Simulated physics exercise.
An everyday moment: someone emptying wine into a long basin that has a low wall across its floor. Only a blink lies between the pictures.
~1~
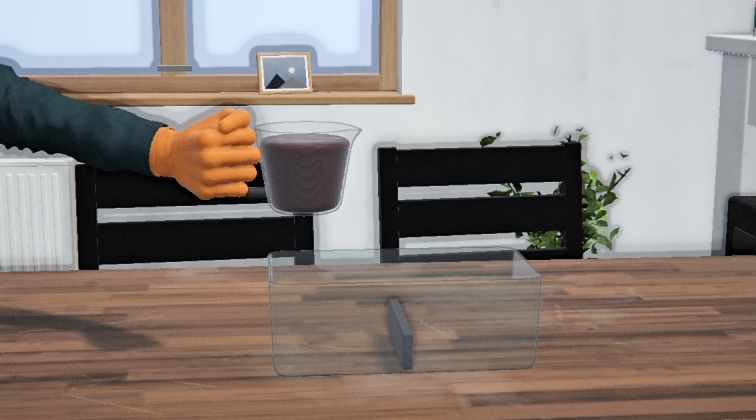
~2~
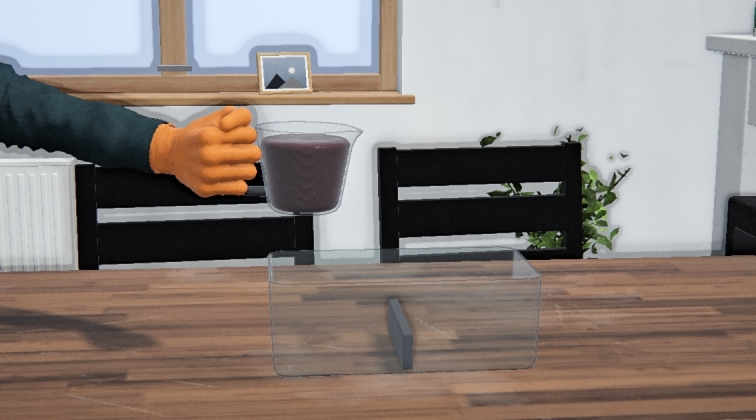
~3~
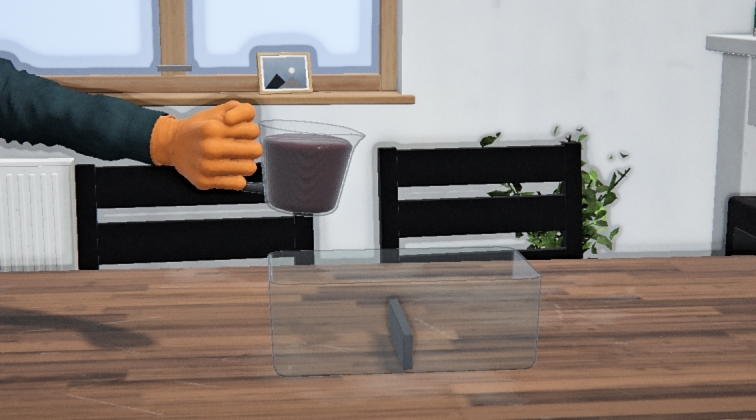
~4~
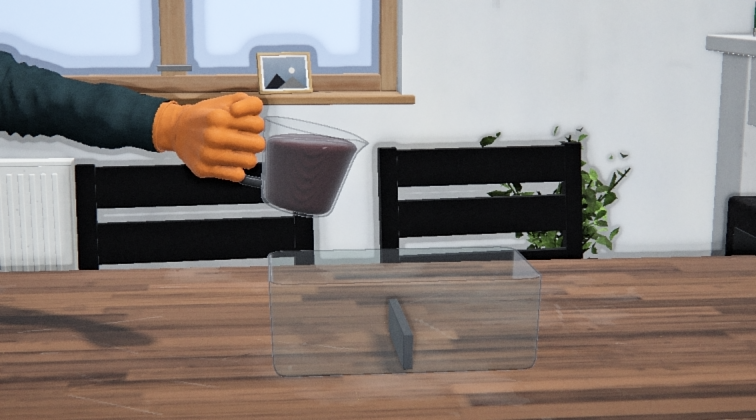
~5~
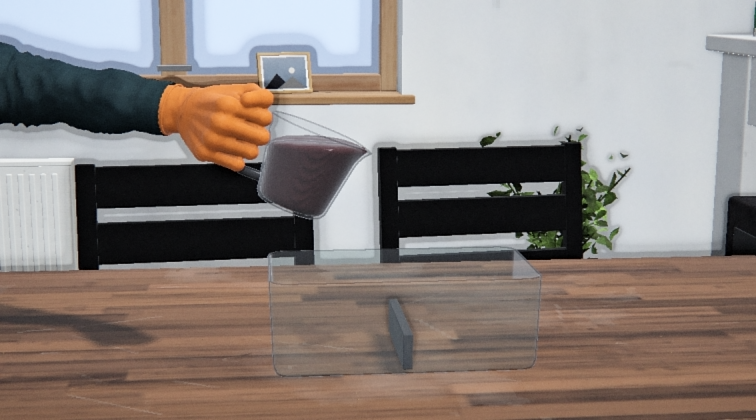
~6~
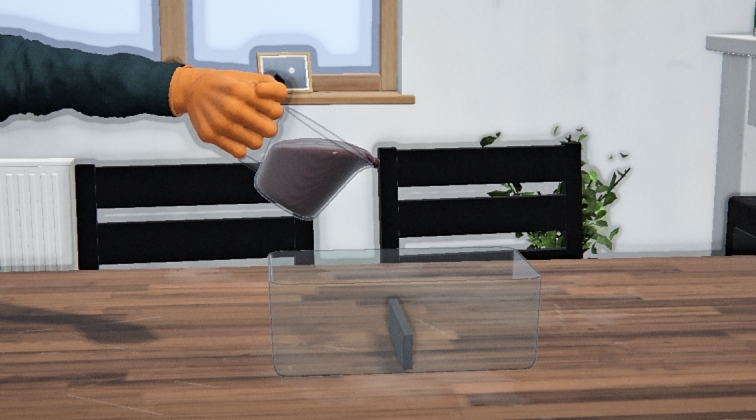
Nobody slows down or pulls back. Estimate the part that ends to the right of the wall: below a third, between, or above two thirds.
The share right of the wall is from a third to two thirds.
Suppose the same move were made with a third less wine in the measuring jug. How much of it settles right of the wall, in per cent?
Some 25 per cent.
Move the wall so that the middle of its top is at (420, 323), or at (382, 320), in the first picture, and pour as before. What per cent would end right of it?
Roughly 25 per cent, and 80 per cent.
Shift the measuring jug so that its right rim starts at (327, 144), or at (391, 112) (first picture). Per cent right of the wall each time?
In turn 10 and 90 in a hundred.
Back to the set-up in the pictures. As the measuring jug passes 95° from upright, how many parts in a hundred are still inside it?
Some 40 per cent.
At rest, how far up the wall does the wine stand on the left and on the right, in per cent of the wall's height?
The left part 30 per cent, the right part 30.
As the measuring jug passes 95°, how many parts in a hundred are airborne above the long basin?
It comes to 25 per cent or so.
A moment on, the measuring jug is tipped on its side and 38 per cent is still to pour, 5 is left of the wall and 31 right of it.
Next, the measuring jug is tipped right over and 3 per cent is still to pour, 42 is left of the wall and 50 right of it.
Then the measuring jug is tipped right over and 0 per cent is still to pour, 49 is left of the wall and 50 right of it.
Later the measuring jug is tipped right over and 0 per cent is still to pour, 49 is left of the wall and 50 right of it.
Finally, 49 per cent lies left of the wall, 50 right of it and 1 outside.
